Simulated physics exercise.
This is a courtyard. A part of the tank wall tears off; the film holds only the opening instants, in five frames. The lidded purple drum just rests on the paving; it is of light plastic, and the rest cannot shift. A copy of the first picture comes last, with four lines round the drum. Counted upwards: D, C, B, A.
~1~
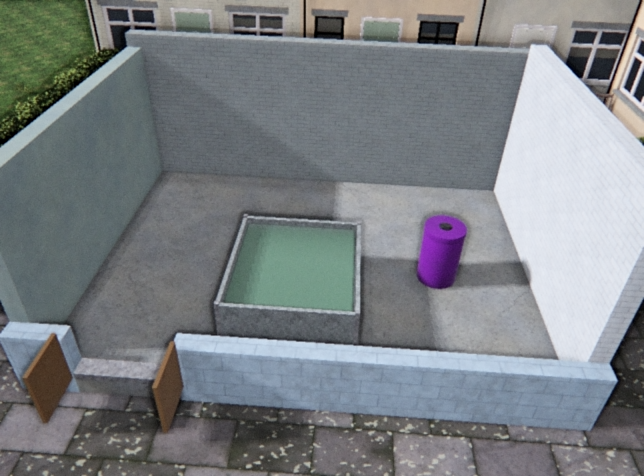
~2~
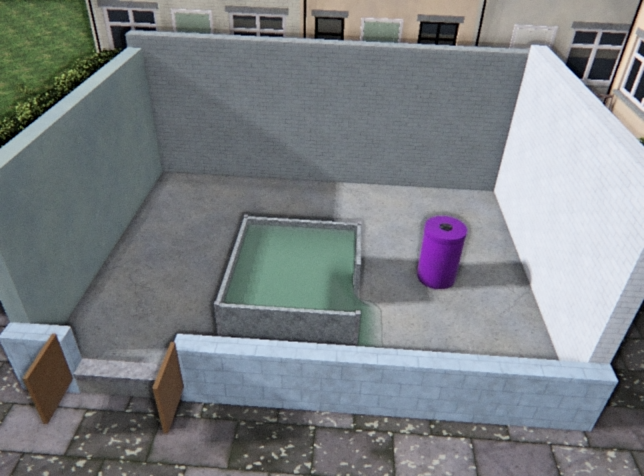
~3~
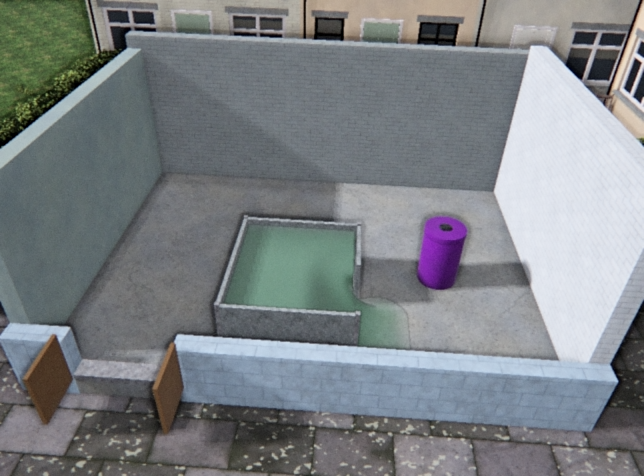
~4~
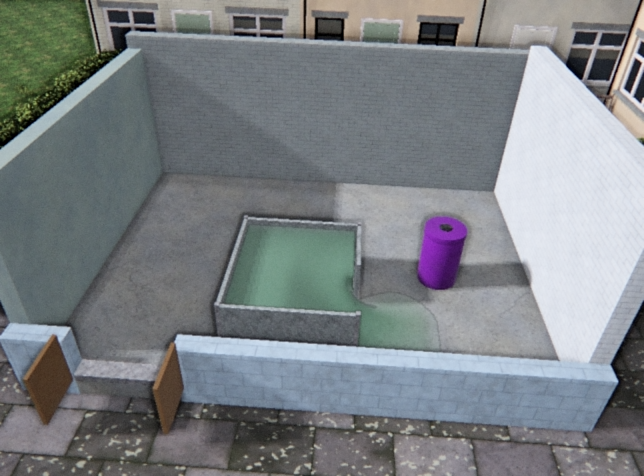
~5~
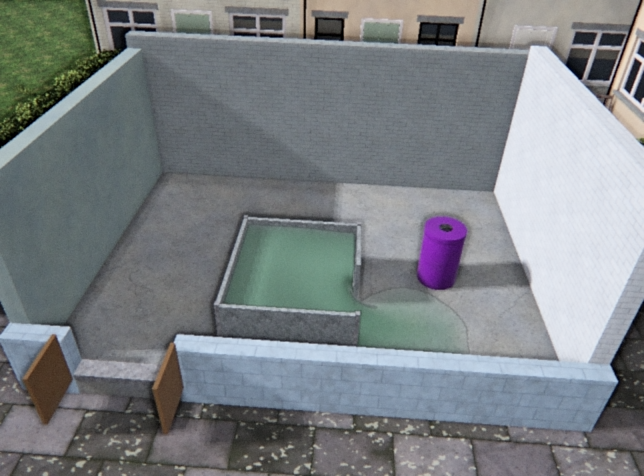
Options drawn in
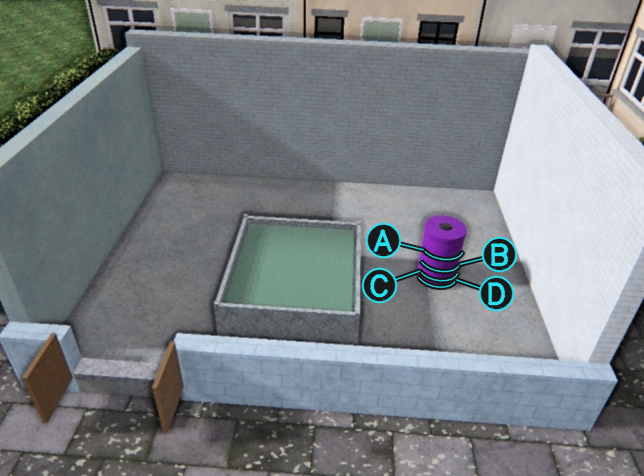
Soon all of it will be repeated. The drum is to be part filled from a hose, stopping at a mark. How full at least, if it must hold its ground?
Use line C.
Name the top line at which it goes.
That would be D.
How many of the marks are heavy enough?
Three of the four.
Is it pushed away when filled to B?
No, not at all.
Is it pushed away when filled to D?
Yes, it does.
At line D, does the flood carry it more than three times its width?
No, less.
On the marked copy, A at (444, 259); B at (442, 271); C at (440, 280); D at (438, 287); from the bottom up D, C, B, A.
If A is chosen, it does not move.
If B is chosen, it does not move.
If C is chosen, it does not move.
If D is chosen, it is pushed about its own width away.
